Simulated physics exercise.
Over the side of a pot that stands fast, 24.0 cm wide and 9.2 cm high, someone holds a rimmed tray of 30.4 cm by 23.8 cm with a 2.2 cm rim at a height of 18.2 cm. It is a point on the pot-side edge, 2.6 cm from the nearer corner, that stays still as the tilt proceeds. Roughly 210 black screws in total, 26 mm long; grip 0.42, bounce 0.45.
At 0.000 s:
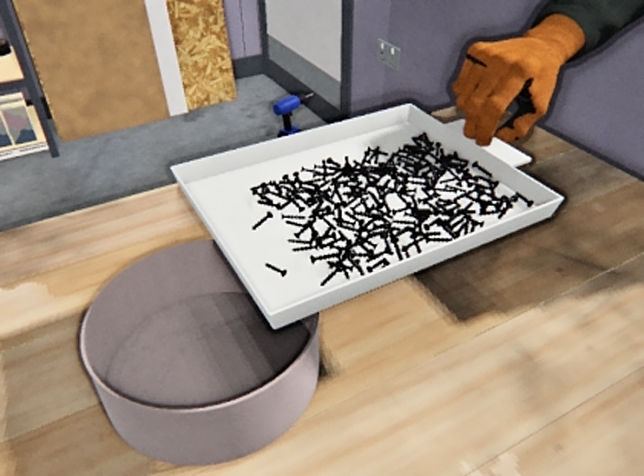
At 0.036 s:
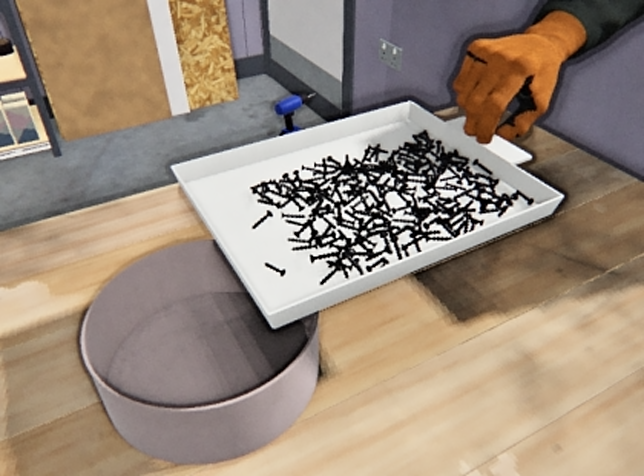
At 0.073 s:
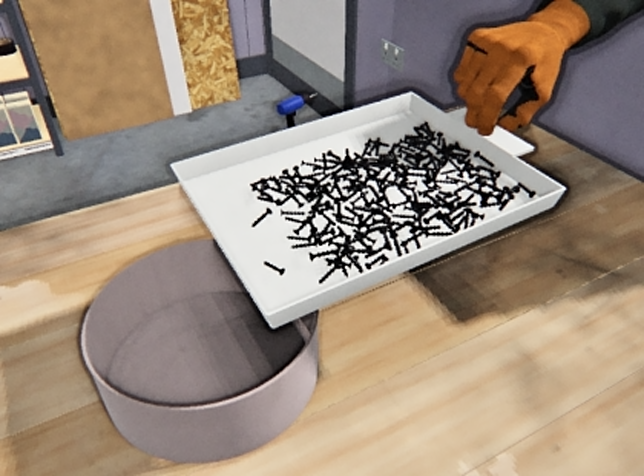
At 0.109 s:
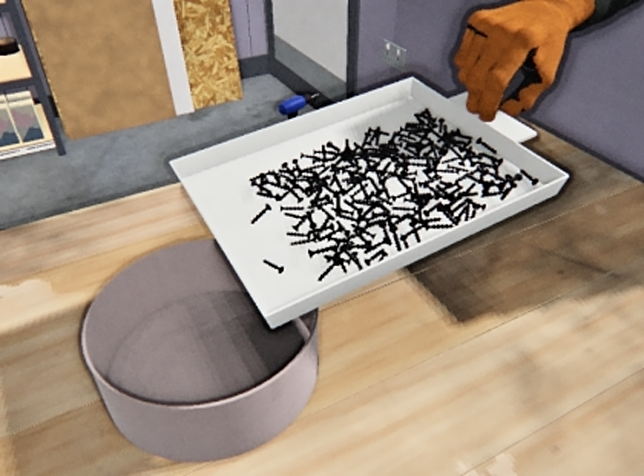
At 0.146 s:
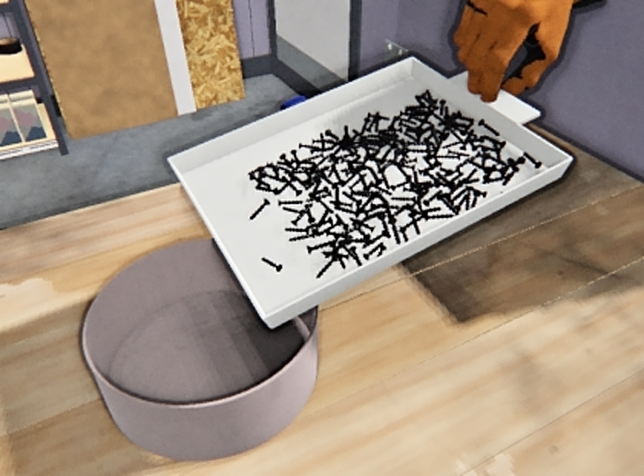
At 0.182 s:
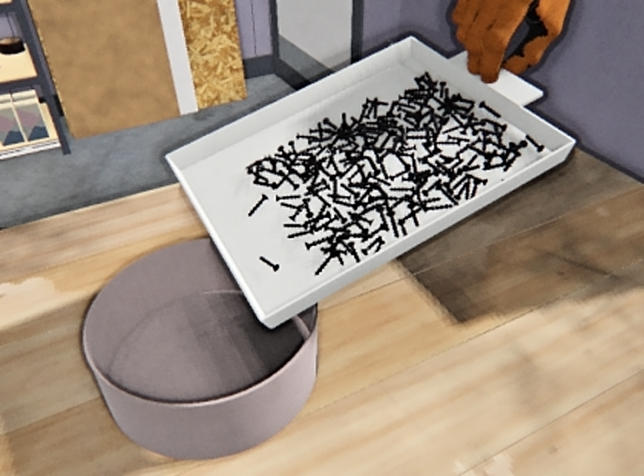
A white tray scattered with black screws slowly tilted as an orange-gloved hand raised its far right end, while its near left corner stayed low over a round, pinkish-grey pot that didn't move.
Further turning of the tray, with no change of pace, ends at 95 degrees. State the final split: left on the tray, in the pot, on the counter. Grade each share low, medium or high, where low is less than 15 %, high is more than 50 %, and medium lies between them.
Shares - tray: Low, pot: Medium, counter: High.
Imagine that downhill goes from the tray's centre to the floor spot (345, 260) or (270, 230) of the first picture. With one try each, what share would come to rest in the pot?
I'd put it at about 0 per cent for the first tilt and about 75 per cent for the second.
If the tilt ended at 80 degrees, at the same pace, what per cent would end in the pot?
Estimate: Roughly 25 percent.
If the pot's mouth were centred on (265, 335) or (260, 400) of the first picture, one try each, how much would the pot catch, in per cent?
Estimates: 40 % and 85 %, in that order.
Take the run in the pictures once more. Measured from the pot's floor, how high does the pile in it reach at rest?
I'd say near 1.5 centimetres.
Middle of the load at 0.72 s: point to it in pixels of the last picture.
Estimated load position: Around (201, 322).
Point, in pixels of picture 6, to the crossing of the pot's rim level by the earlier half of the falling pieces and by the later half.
(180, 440) first, (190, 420) later, roughly.
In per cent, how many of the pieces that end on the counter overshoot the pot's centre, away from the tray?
I'd put it at close to 100 per cent.
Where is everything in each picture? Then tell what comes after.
The first frame shows tray tilt 0 degrees, front corners at (273, 308) and (556, 197); middle of the pieces at (388, 192); pot at (203, 311).
The second frame shows tray tilt 1 degrees, front corners at (272, 308) and (556, 195); middle of the pieces at (388, 191).
The third frame shows tray tilt 3 degrees, front corners at (270, 309) and (558, 187); middle of the pieces at (388, 185).
The fourth frame shows tray tilt 6 degrees, front corners at (268, 310) and (561, 175), lowest corner left front; middle of the pieces at (388, 177).
The fifth frame shows tray tilt 11 degrees, front corners at (266, 311) and (564, 158), lowest corner left front; middle of the pieces at (387, 165).
The sixth frame shows tray tilt 15 degrees, front corners at (264, 313) and (567, 141), lowest corner left front; middle of the pieces at (385, 154); pot at (204, 308). The tray's pace is about 125 degrees a second.
After 0.50 s, tilt 54 degrees; the tray holds 100 %, the pot 0 %.
Then, at 0.72 s, tilt 81 degrees; the tray holds 55 %, the pot 0 %.
After 1.04 s, tilt 95 degrees; the tray holds 0 %, the pot 30 %.
In the end, at 2.4 s, tray 0 %, pot 30 %, counter 70 %.
